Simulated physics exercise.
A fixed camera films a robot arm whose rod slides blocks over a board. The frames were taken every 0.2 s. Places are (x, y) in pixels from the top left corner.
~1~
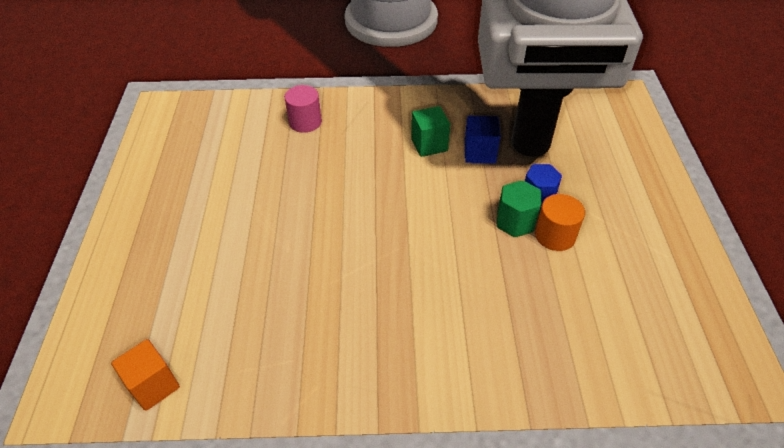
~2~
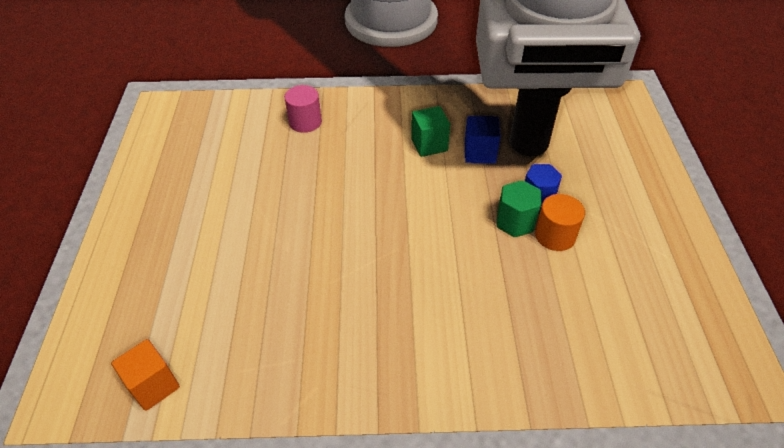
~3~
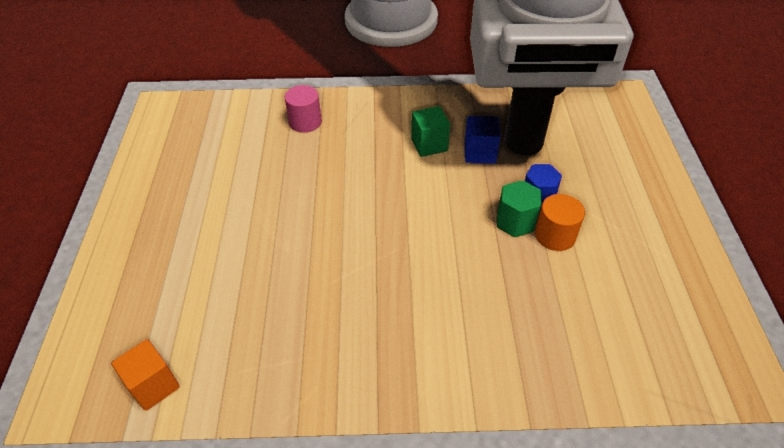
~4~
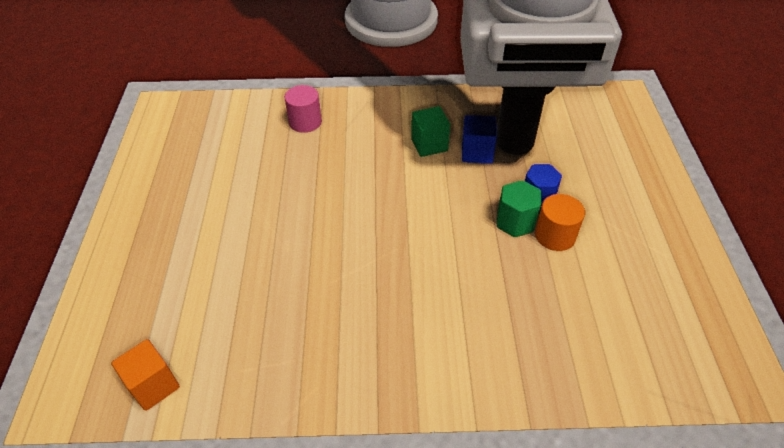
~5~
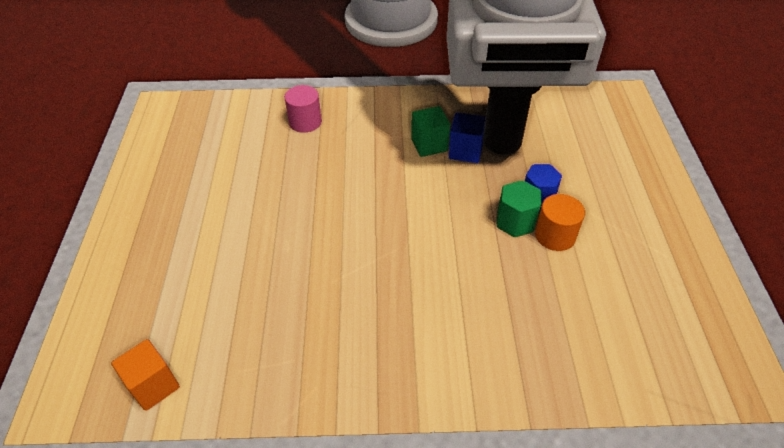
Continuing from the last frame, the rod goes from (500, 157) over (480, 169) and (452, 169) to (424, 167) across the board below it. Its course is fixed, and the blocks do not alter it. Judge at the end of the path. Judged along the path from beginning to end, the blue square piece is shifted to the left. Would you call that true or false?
It is false.
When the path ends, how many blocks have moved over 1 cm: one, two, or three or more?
The number will come to 2.
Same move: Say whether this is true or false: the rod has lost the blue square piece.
The statement is incorrect.
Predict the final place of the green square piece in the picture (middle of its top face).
Located at (390, 103).
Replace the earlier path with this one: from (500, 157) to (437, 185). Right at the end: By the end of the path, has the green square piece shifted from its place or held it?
Answer: Moved.
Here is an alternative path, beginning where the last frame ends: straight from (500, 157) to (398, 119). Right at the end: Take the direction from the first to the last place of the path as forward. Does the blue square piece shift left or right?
Left.
The first path, step by step. Halfway along, rod (467, 156); green square piece (411, 112), turned 25° clockwise; blue square piece (439, 128), turned 30° clockwise.
At the end, rod (425, 154); green square piece (390, 103), turned 75° clockwise; blue square piece (399, 123), turned 45° clockwise; blue hexagon not moved.
